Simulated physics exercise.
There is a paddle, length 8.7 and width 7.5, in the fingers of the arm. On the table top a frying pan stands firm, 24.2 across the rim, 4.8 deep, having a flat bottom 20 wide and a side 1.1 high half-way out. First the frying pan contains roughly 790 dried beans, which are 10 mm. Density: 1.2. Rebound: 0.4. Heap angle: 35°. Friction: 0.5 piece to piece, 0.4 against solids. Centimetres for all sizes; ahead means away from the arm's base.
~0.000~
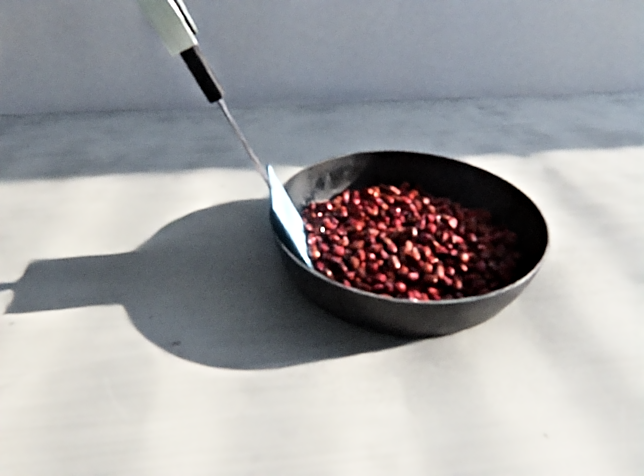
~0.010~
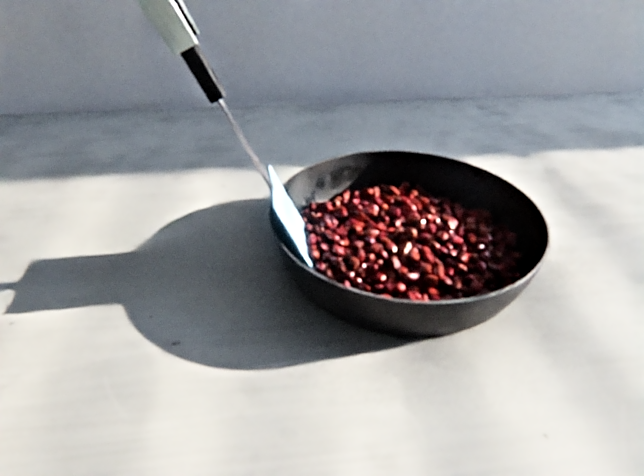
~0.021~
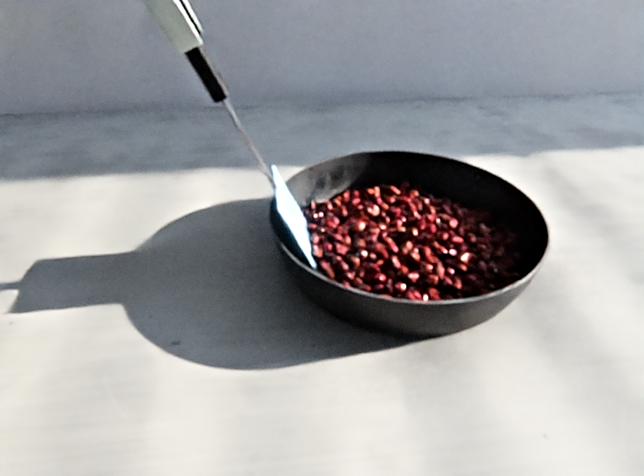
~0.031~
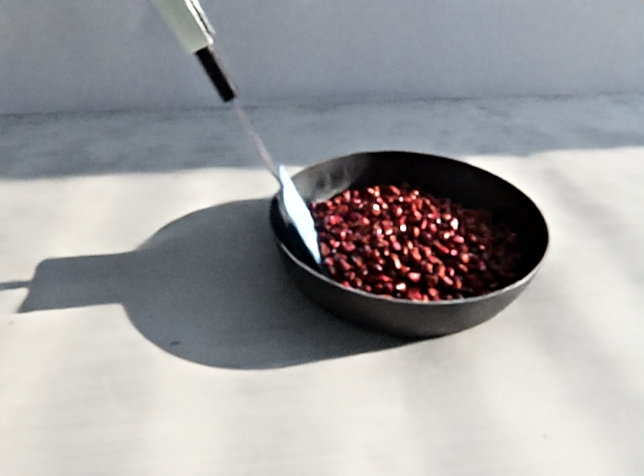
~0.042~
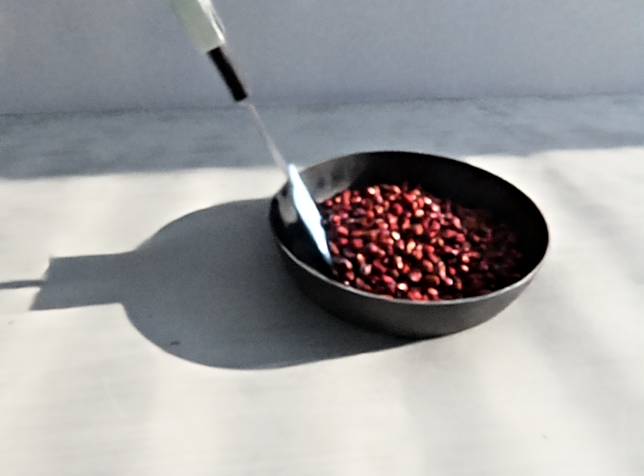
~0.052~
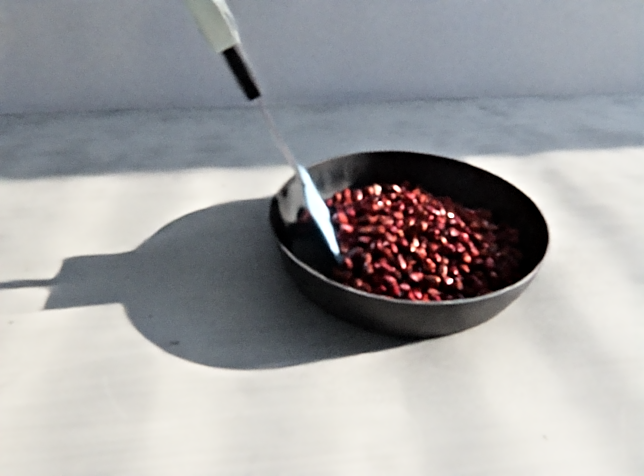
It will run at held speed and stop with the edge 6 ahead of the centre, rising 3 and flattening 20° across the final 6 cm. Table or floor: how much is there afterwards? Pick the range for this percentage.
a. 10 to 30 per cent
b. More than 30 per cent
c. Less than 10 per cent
Answer: C.
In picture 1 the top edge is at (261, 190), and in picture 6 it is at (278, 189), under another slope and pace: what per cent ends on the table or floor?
My guess would be close to 0 per cent.
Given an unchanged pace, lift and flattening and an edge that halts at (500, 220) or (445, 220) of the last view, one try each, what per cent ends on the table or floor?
I'd say roughly 15 per cent, then roughly 0 per cent.
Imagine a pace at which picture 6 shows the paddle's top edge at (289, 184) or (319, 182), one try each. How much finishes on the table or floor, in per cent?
Close to 0 per cent in the first try and close to 15 per cent in the second.
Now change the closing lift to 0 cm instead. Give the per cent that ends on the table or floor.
Roughly 0 percent of it.
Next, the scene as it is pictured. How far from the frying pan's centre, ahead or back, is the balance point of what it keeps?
4.0 cm ahead.
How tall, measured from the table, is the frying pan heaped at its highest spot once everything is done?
About 6.0 cm.
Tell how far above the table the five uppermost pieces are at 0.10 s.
About 5 cm.
After 0.10 s, sloping 65°, highest piece 5 above the table; 790 in the frying pan.
After 0.14 s, sloping 58°, highest piece 6 above the table; 790 in the frying pan.
After 0.36 s, sloping 45°, highest piece 6 above the table; 748 in the frying pan, 37 on the table or floor, 5 on the blade or in flight.
After 1.41 s, sloping 45°, highest piece 6 above the table; 747 in the frying pan, 43 on the table or floor.
At rest, 747 in the frying pan, 43 on the table or floor. That is 5 % on the table or floor.
